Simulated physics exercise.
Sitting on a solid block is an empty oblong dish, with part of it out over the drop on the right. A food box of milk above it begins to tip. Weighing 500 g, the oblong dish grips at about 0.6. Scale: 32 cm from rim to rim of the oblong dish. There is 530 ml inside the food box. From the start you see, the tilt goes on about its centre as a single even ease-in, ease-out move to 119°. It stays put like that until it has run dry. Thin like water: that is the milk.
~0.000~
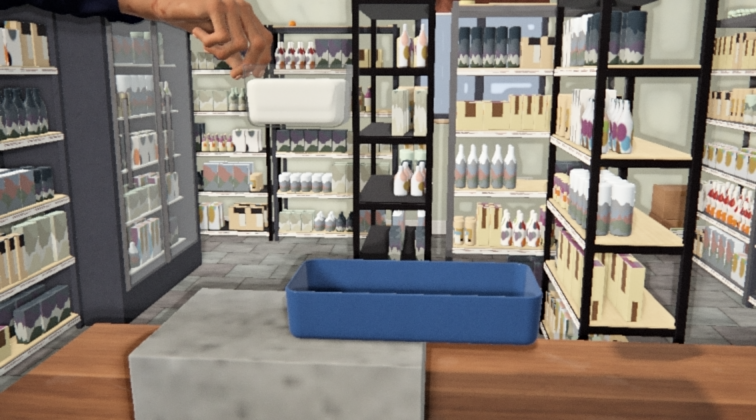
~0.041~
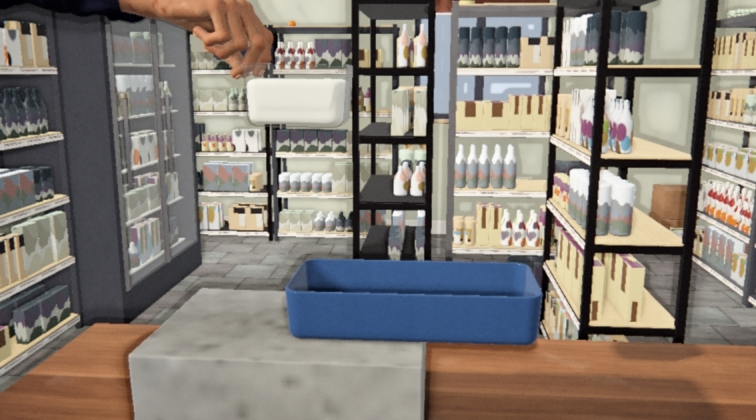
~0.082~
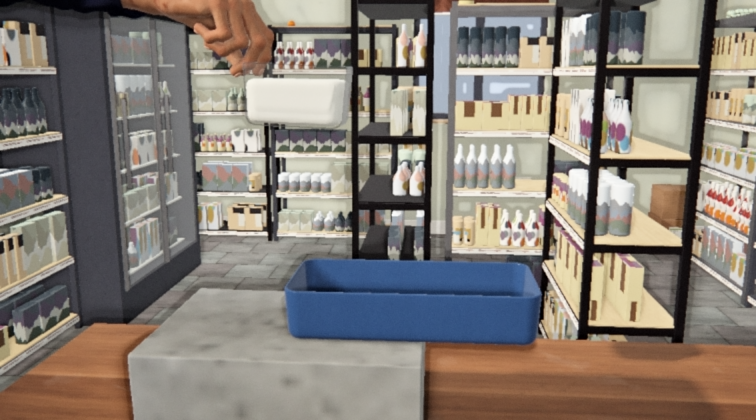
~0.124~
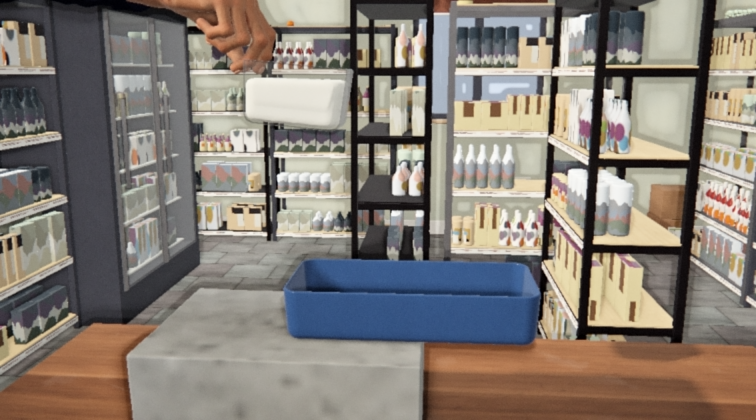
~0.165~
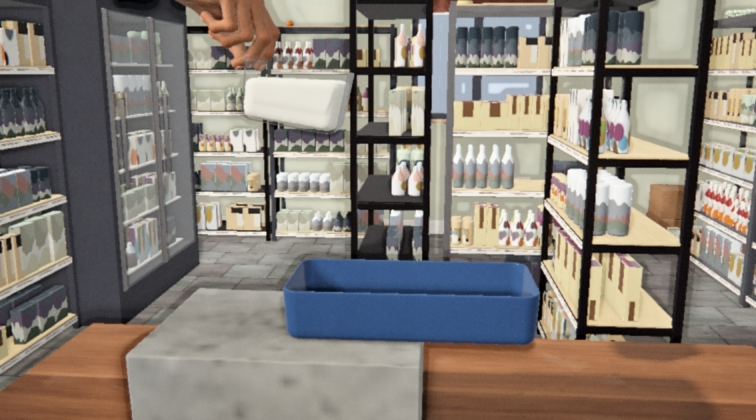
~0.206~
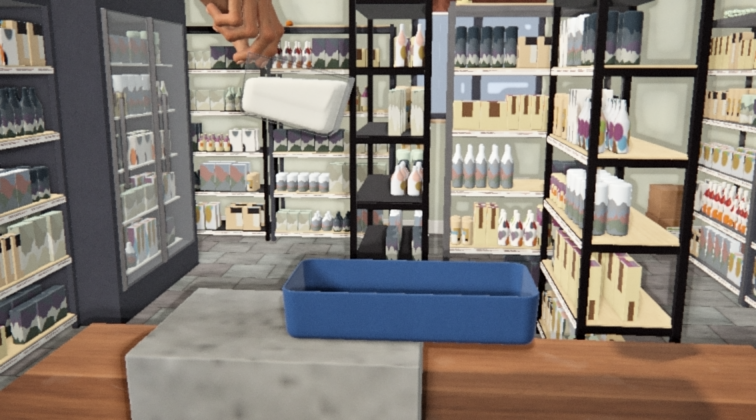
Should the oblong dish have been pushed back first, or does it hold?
Watch this oblong dish: It holds firm.
After 0.56 s the tilt is 83° and 42 per cent is still to pour; the oblong dish lies level with 5 per cent in it.
After 0.83 s the tilt is 117° and 4 per cent is still to pour; the oblong dish lies level with 77 per cent in it.
After 1.10 s the tilt is 119° and 0 per cent is still to pour; the oblong dish lies level with 93 per cent in it.
After 1.40 s the tilt is 119° and 0 per cent is still to pour; the oblong dish lies level with 93 per cent in it.
In the end the oblong dish lies level with 93 per cent in it.
